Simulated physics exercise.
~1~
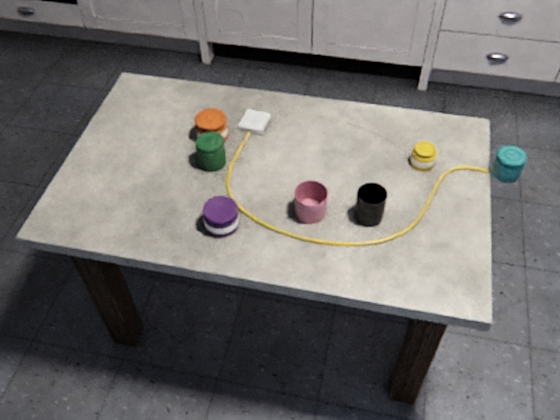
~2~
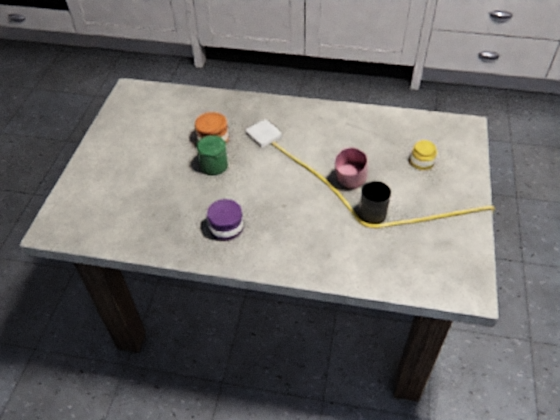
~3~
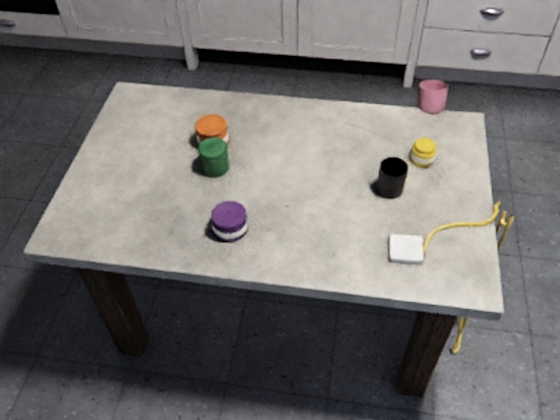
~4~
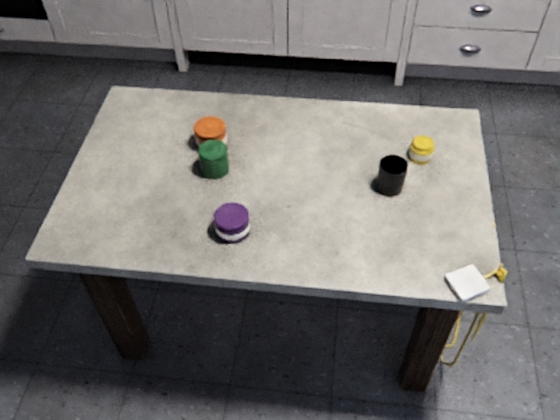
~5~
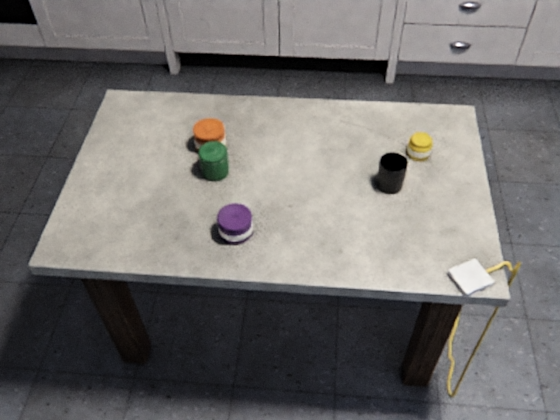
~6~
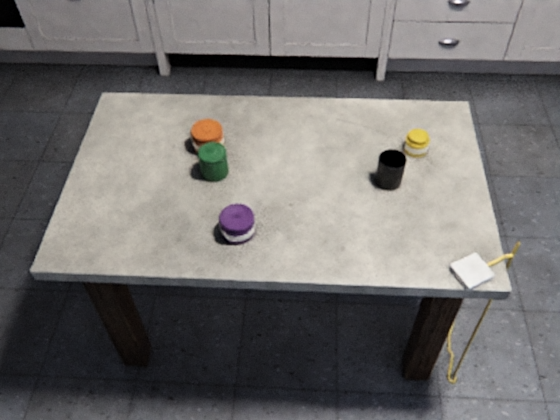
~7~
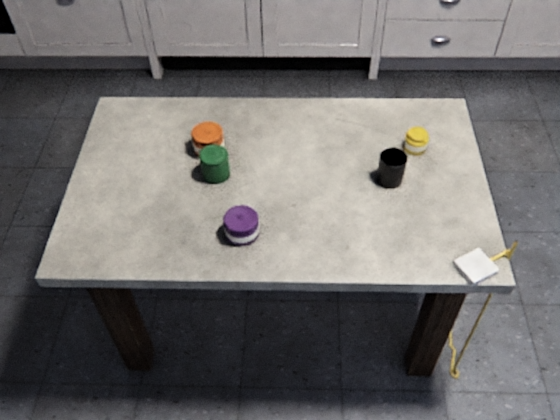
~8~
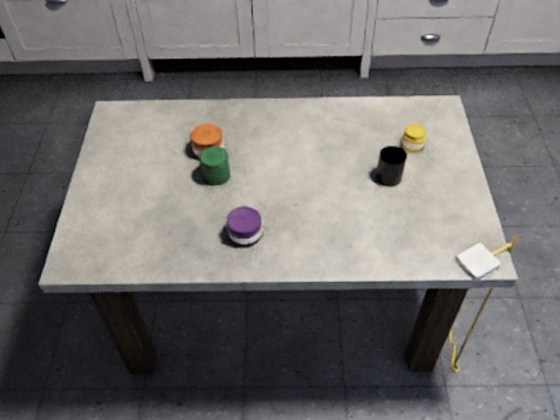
A yellow cable linked to a falling teal container slides off the right side of a kitchen table, dragging a white square object to the corner, sweeping a pink cup off the far edge and nudging a black cup; the white object stays at the corner with the cable hanging.
